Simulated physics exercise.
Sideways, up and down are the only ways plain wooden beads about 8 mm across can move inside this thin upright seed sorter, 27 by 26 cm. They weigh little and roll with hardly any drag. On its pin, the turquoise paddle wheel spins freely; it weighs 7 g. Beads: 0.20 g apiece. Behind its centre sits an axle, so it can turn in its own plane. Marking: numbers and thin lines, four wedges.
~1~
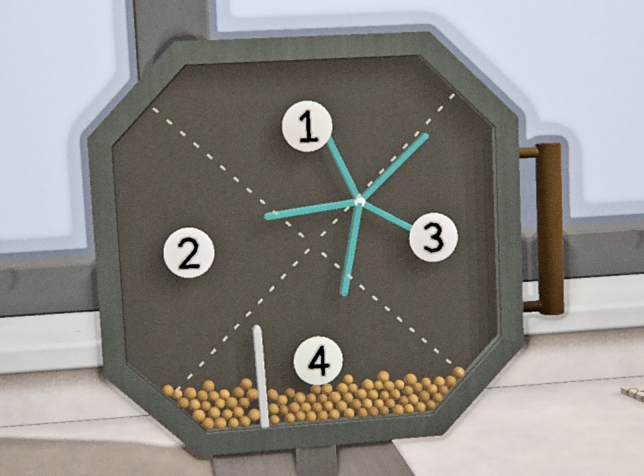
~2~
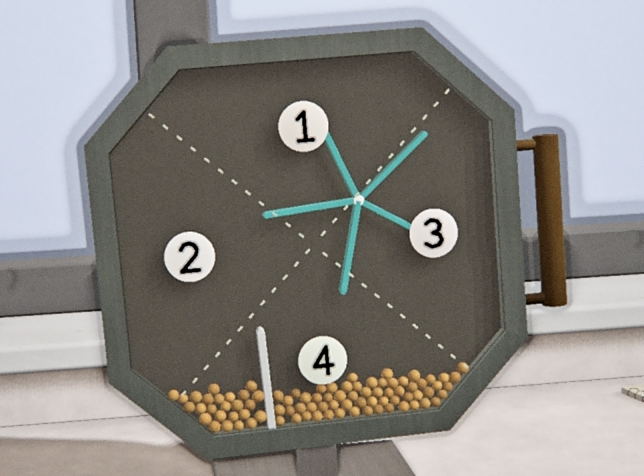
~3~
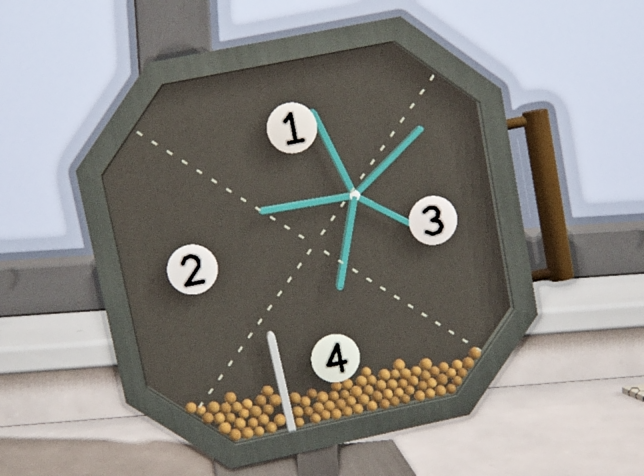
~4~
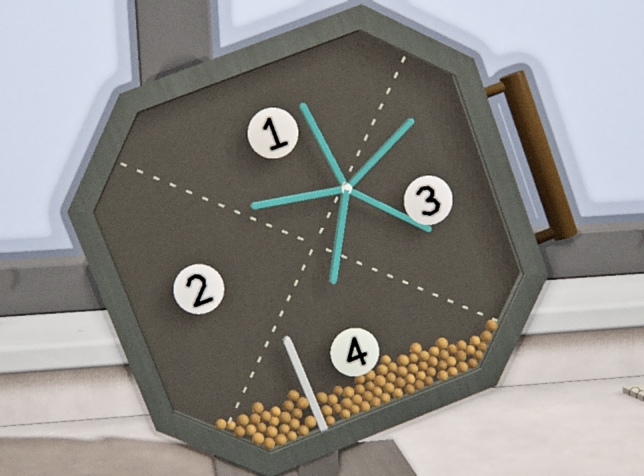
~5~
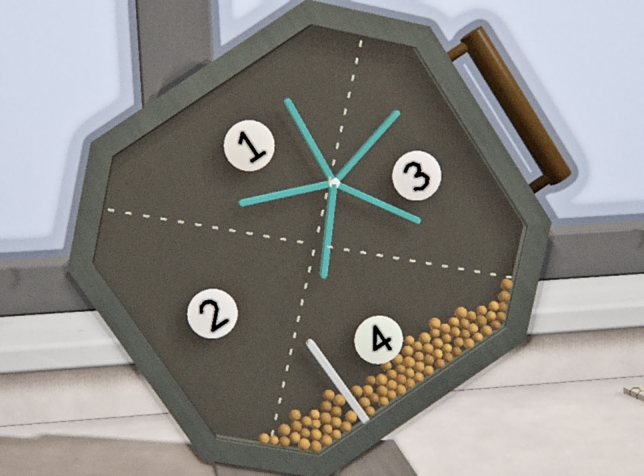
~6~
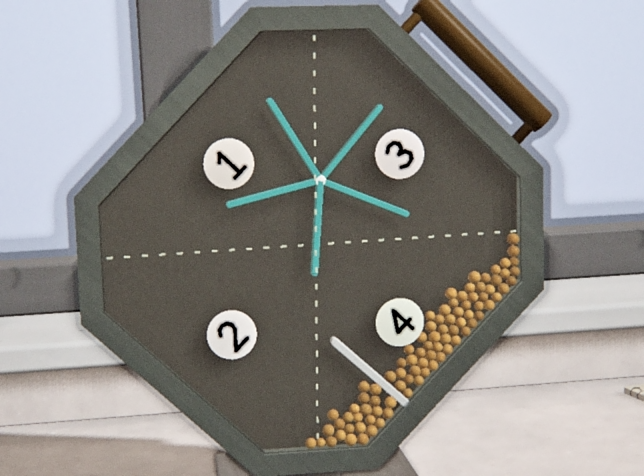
In front of a pale window, an upright octagonal case with numbered wedges, a turquoise paddle wheel and a brown side handle turns steadily anticlockwise from nearly level, while the small tan beads inside bank up along its lower right edge.
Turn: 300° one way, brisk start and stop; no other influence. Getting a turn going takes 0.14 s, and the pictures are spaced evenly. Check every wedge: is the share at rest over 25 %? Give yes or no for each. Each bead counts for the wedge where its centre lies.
No. 1: No, 2: No, 3: Yes, 4: No.
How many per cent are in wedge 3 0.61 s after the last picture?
I'd put it around 10 in a hundred.
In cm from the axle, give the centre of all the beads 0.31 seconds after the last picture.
Roughly 7 centimetres to the right and 2 centimetres above.
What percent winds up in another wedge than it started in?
90 per cent.
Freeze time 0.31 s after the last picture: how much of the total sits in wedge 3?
About 0 %.
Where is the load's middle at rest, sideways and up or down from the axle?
Offset approx. 2 cm right, 12 cm below.
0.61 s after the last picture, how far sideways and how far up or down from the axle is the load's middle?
About 5 cm right and 8 cm below.
Then, 0.31 s after the last picture, it stands 143° anticlockwise; the beads' middle is 7 cm right of and 2 cm above the centre; no. 2, 35 %, no. 4, 65 %.
Then, 0.61 s after the last picture, it has come round 238° anticlockwise; the beads' middle is 5 cm right of and 8 cm below the centre; no. 1, 85 %, no. 3, 10 %.
Then, 0.88 s after the last picture, it has come round 300° anticlockwise; the beads' middle is 8 cm right of and 9 cm below the centre; no. 1, 5 %, no. 3, 95 %.
All still 3.3 s after it, it has come round 300° anticlockwise; no. 1, 0 %, no. 2, 0 %, no. 3, 90 %, no. 4, 10 %.
